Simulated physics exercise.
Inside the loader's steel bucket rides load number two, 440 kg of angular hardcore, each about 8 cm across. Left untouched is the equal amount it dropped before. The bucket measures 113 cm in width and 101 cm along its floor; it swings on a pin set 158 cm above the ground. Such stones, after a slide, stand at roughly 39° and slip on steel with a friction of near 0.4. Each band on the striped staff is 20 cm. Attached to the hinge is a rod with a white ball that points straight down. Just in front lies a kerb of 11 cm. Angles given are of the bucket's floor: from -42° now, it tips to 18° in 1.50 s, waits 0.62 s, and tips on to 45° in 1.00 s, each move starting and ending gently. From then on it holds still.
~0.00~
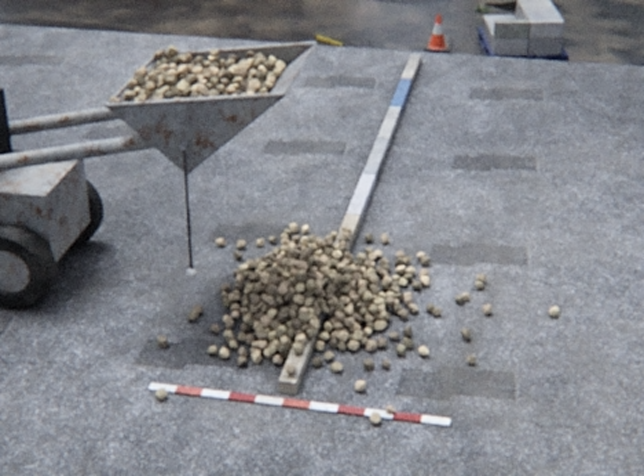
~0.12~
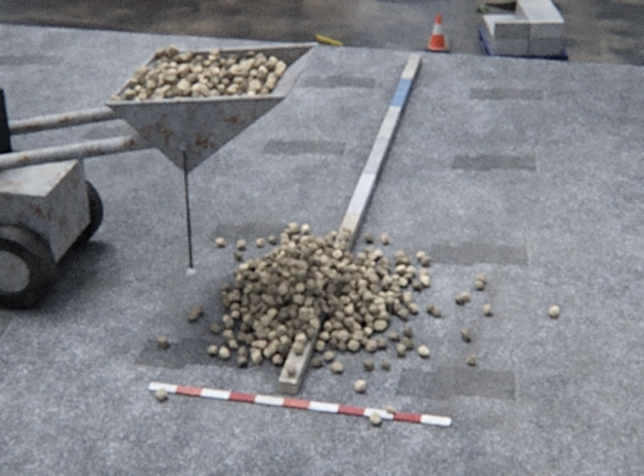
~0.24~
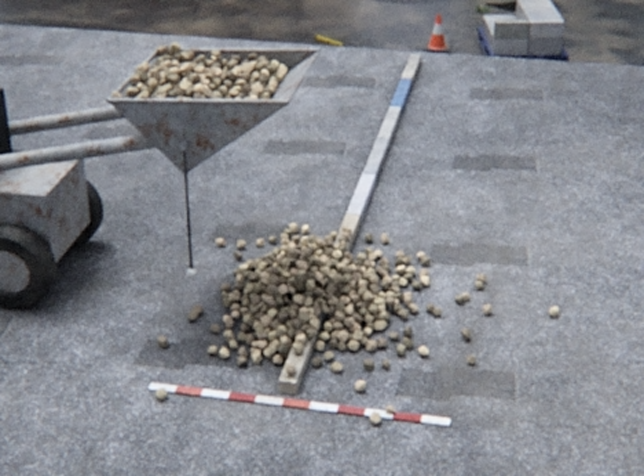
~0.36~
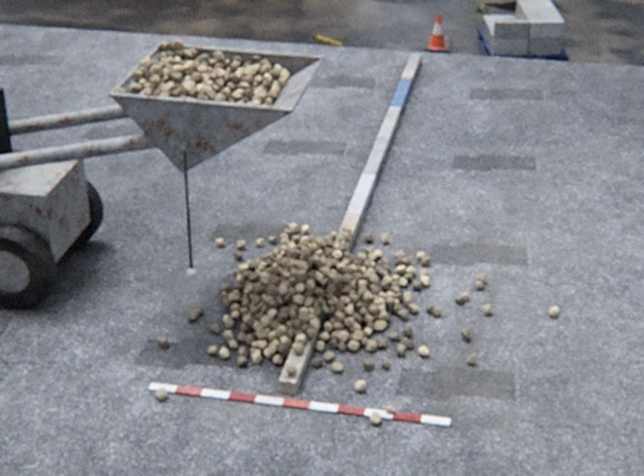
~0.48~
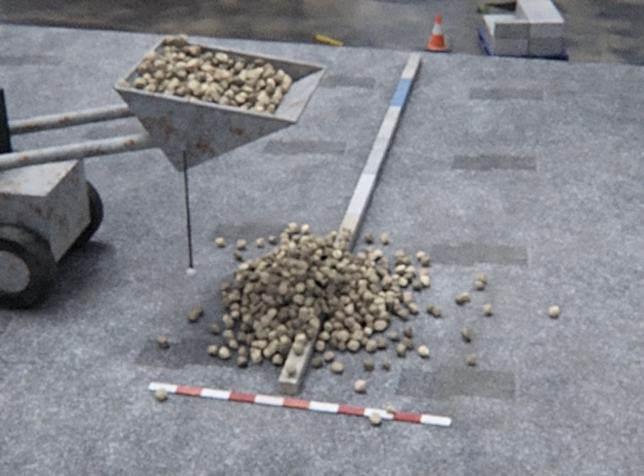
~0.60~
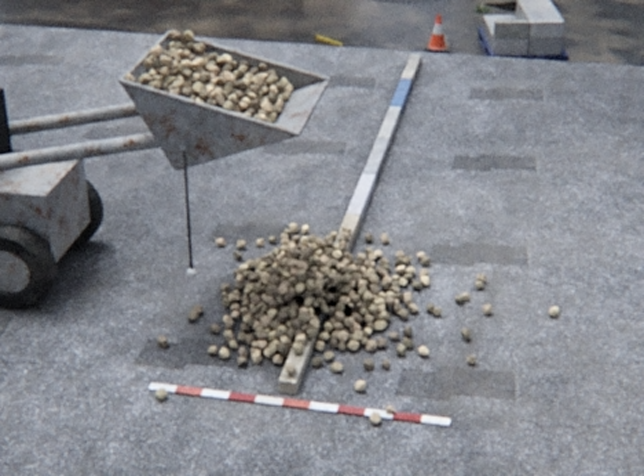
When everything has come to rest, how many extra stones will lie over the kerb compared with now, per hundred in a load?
About 61 per hundred.
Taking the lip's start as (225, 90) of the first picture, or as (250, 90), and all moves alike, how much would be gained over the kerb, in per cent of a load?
Near 10 in a hundred first, near 25 in a hundred second.
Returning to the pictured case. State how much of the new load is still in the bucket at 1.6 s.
I'd say about 100 per cent.
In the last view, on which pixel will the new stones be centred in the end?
The centre sits about (342, 281).
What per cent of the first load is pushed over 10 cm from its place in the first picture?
Close to 5 per cent.
After 1.1 s the floor is at 8°; in per cent of one load, 100 in the bucket, 68 on this side of the kerb, 32 over the kerb; the foremost stones are at (483, 308).
After 1.6 s the floor is at 18°; in per cent of one load, 99 in the bucket, 69 on this side of the kerb, 32 over the kerb; the foremost stones are at (483, 308).
After 3.6 s the floor is at 45°; in per cent of one load, 0 in the bucket, 110 on this side of the kerb, 90 over the kerb; the foremost stones are at (487, 315).
After 6.3 s the floor is at 45°; in per cent of one load, 0 in the bucket, 107 on this side of the kerb, 93 over the kerb; the foremost stones are at (487, 317). Net gain over the kerb, 61.
